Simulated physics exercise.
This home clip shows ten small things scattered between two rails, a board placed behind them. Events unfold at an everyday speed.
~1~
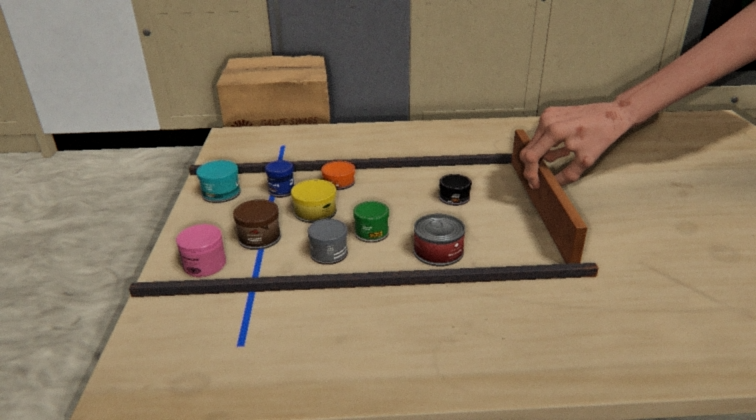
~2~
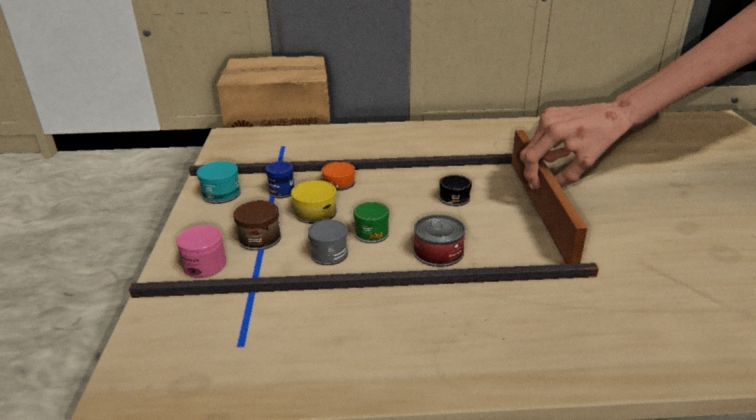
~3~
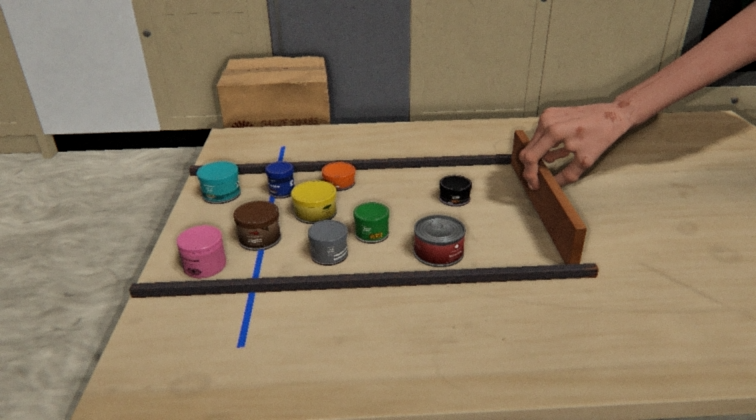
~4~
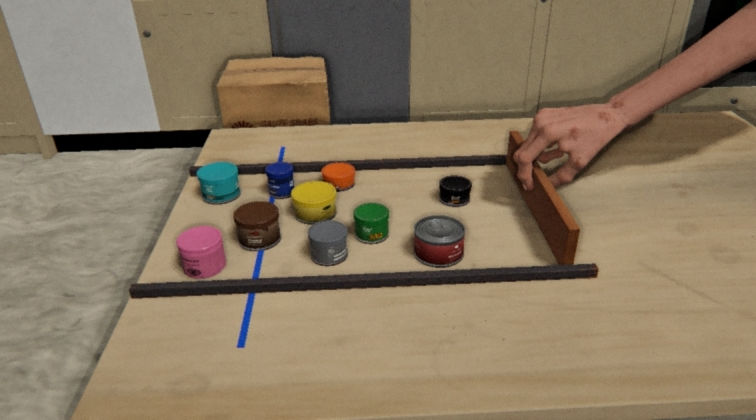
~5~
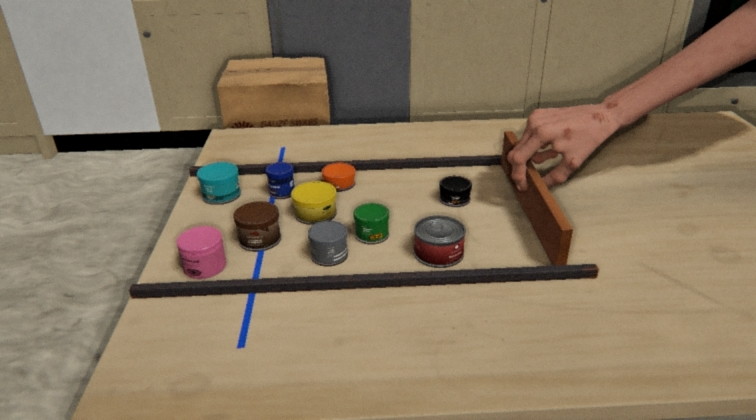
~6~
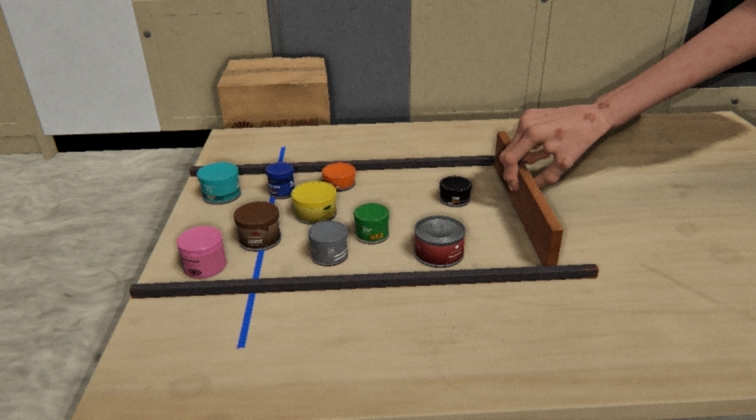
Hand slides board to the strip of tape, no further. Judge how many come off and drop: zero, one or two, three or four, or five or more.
The tally of drops is nought.
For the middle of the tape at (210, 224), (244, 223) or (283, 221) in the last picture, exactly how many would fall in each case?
Result per try: 4; 1; 0.
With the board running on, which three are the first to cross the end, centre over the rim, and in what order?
The pink tub goes first, followed by the turquoise tin and then the grey tin.
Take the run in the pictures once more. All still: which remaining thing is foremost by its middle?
It's the pink tub.
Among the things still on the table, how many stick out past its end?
The overhang total is 1.
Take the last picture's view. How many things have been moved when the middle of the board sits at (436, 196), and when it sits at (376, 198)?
2, then 4.
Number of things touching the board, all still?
It touches 5.
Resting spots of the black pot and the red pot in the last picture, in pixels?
Around (256, 193) and around (231, 256).
Soon after, none off yet; turquoise tin at rest near (220, 183); pink tub at rest near (202, 252); brown tin at rest near (258, 226).
At rest, the number that fall off is zero.
